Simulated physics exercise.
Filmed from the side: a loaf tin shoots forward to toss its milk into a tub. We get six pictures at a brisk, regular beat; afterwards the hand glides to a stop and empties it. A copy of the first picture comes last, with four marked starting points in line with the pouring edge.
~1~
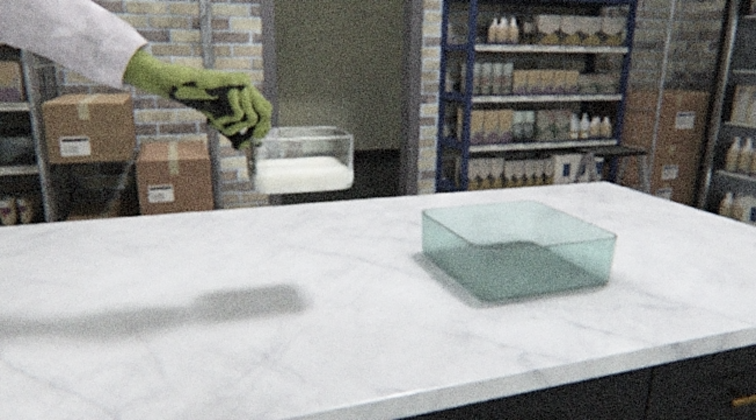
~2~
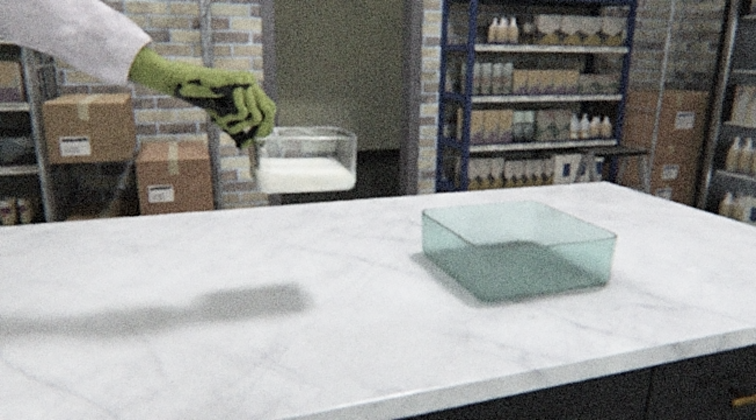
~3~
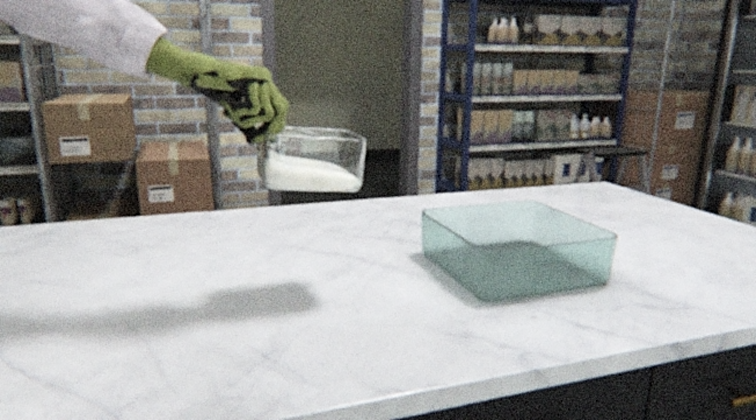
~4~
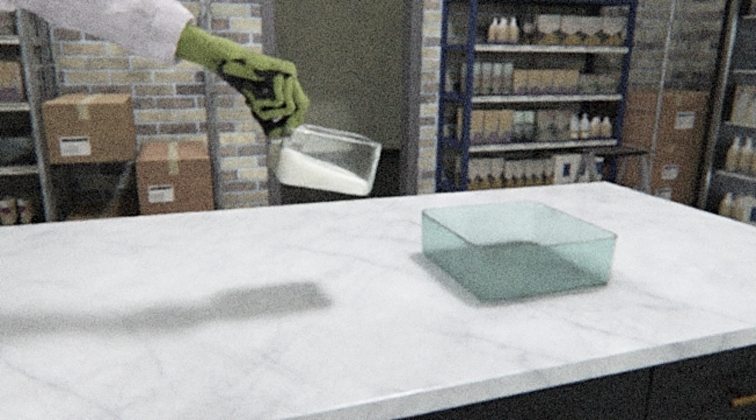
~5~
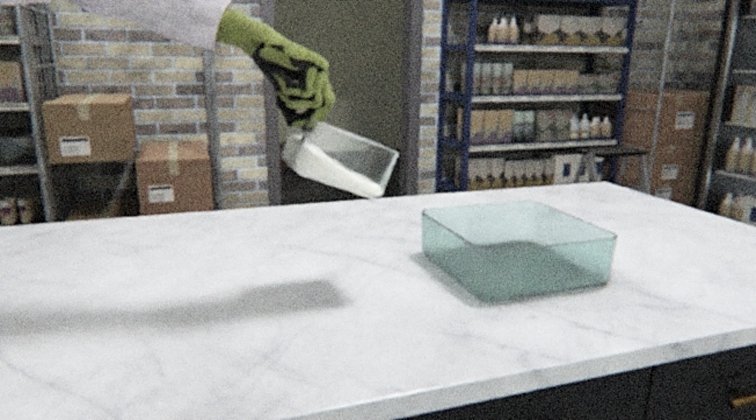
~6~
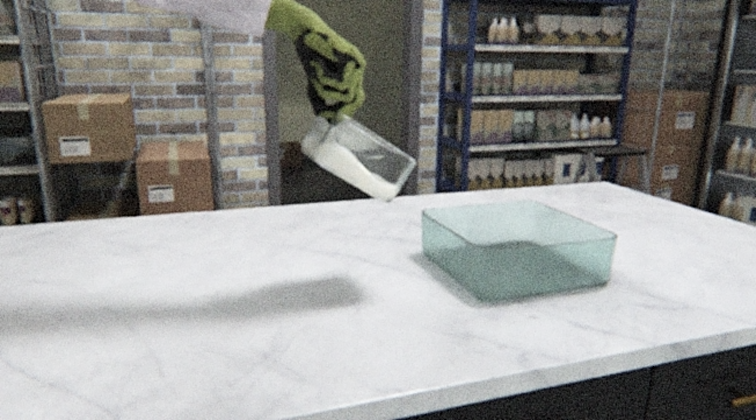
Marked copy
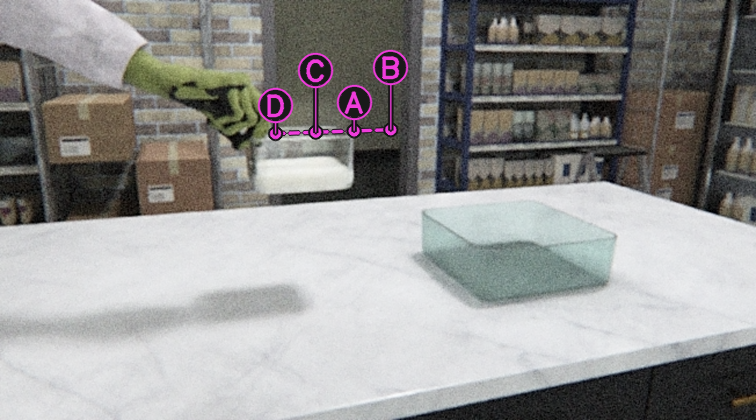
At first, a green-gloved hand holds a clear container of white liquid upright above a marble counter, left of an empty-looking teal tub. The hand then moves to the right and tilts the container progressively rightward, the liquid shifting toward its lower end while staying inside.
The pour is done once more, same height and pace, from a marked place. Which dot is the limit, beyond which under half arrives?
Take D.
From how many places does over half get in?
All four.
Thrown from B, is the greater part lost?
No, not at all.
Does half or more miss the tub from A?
No, that is safe.
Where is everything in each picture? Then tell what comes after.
Upright, lip at (343, 131); tub from (476, 301) to (606, 282); nothing has left yet, in the first frame.
Upright, lip at (346, 132); nothing has left yet, in the second frame.
Tipped about 5°, lip at (356, 135); nothing has left yet, in the third frame.
Tipped about 12°, lip at (370, 140); nothing has left yet, in the fourth frame.
Tipped about 22°, lip at (387, 147); nothing has left yet, in the fifth frame.
Tipped about 33°, lip at (404, 156); nothing has left yet, in the sixth frame.
In magenta, A at (354, 130); B at (390, 129); C at (315, 132); D at (275, 133).
With A, about 89 % lands in the tub, 5 % falls short and 6 % goes beside or beyond.
With B, about 82 % lands in the tub, 4 % falls short and 15 % goes beside or beyond.
With C, about 76 % lands in the tub, 7 % falls short and 17 % goes beside or beyond.
With D, about 67 % lands in the tub, 21 % falls short and 12 % goes beside or beyond.
